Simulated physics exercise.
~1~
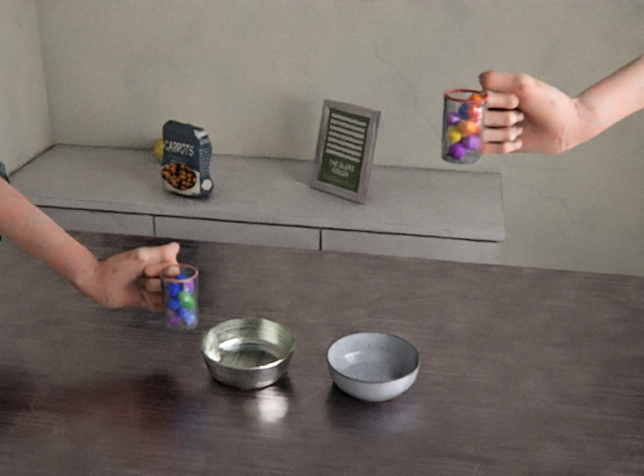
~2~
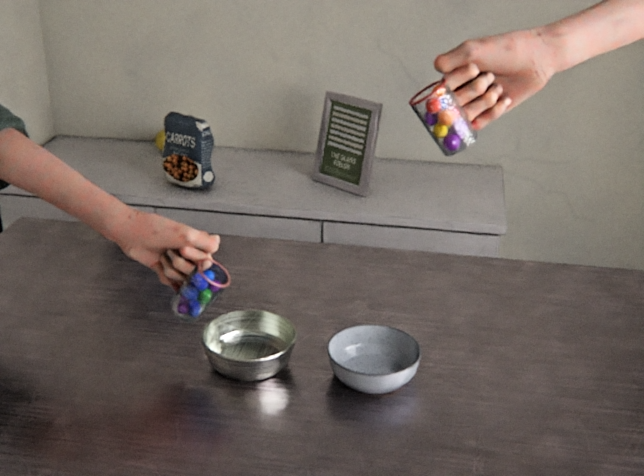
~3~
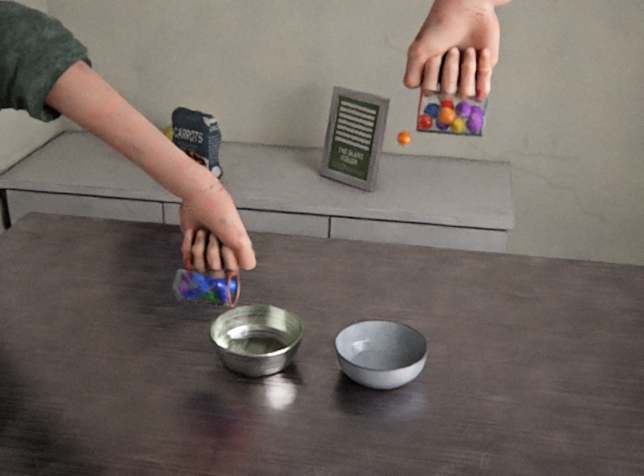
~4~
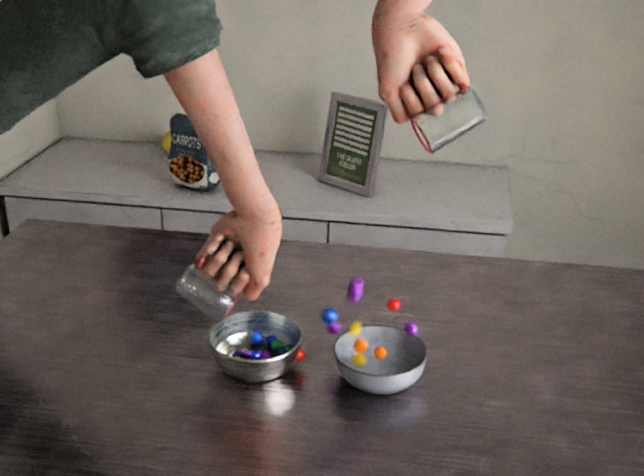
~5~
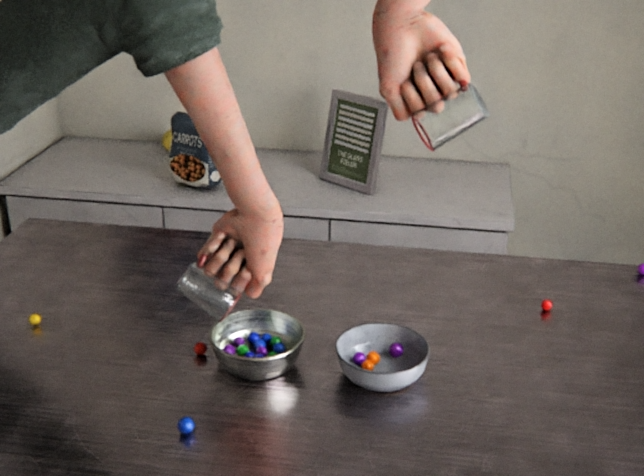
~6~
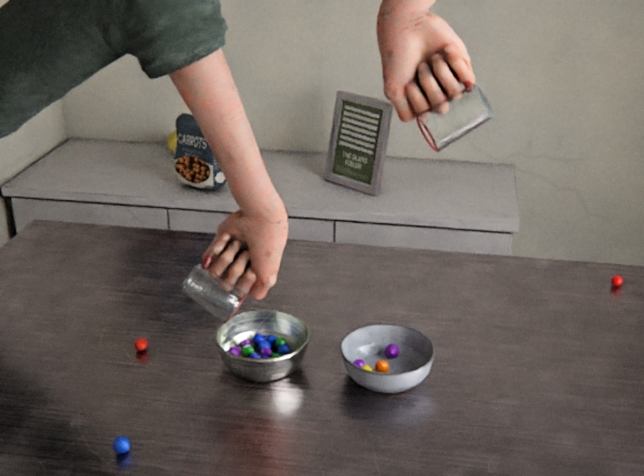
Colourful beads tumbling from two clear cups tipped by hands, the left cupful landing in a metal dish, the right partly scattering.
